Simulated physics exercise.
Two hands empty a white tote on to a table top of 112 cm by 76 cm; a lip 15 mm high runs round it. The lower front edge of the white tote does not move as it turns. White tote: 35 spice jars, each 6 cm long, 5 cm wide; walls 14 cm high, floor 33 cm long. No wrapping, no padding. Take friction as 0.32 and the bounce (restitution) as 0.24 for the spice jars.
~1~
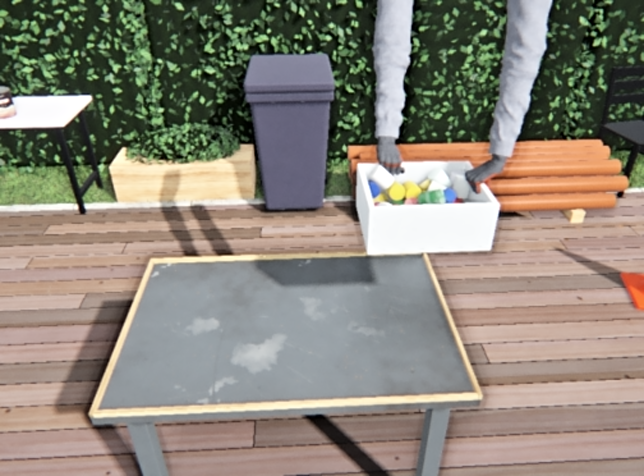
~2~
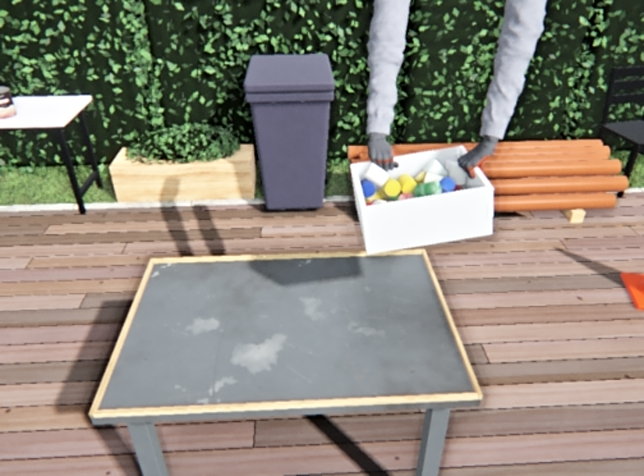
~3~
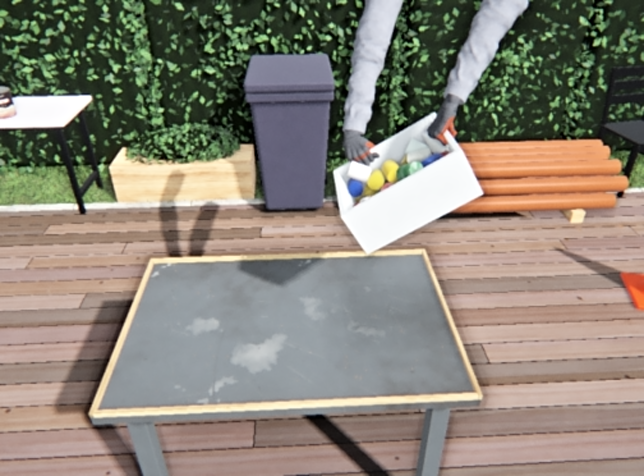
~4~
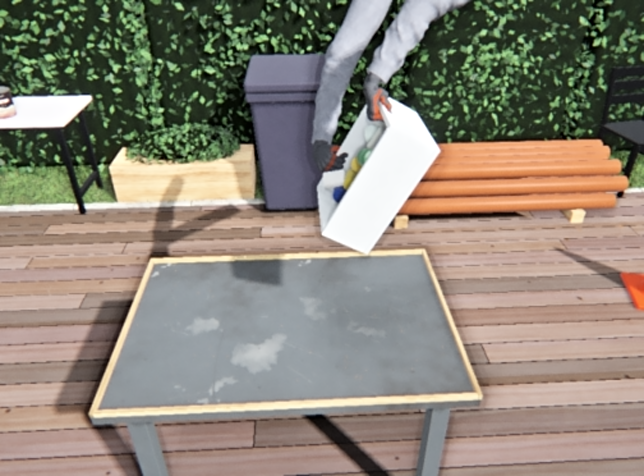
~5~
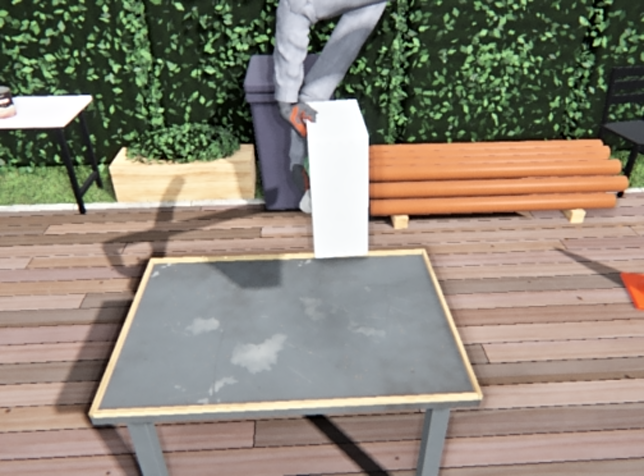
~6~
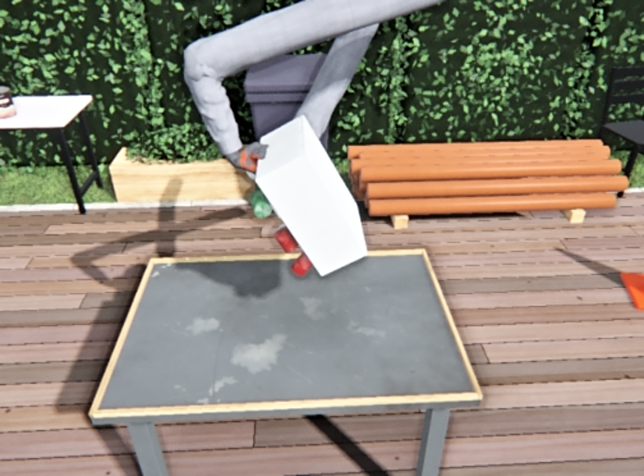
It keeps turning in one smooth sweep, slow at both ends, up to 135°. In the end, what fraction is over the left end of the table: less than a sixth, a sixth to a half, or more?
Expect from a sixth to a half of the load over the left end of the table.
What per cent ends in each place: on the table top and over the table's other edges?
About 75 and 0 per cent.
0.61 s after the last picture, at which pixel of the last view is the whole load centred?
Near (163, 317).
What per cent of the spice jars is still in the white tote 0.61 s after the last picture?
About 0 per cent.
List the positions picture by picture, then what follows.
In the first frame (we follow the rim corner now nearest the camera), white tote at (374, 208); tilt 0°; nothing out yet.
In the second frame, white tote at (366, 208); tilt 9°.
In the third frame, white tote at (345, 213); tilt 31°.
In the fourth frame, white tote at (324, 229); tilt 61°.
In the fifth frame, white tote at (315, 252); tilt 92°.
In the sixth frame, white tote at (319, 271); tilt 118°; 5 out.
Then, 0.27 s after the last picture, tilt 135°; 34 on the table top and 1 in the air.
Then, 0.61 s after the last picture, tilt 135°; 27 on the table top and 8 over the left end of the table.
Then, 1.09 s after the last picture, tilt 135°; 26 on the table top and 9 over the left end of the table.
When it is over (1.70 s after the last picture), 26 on the table top and 9 over the left end of the table. Asked share, 9 of 35, 26 per cent.
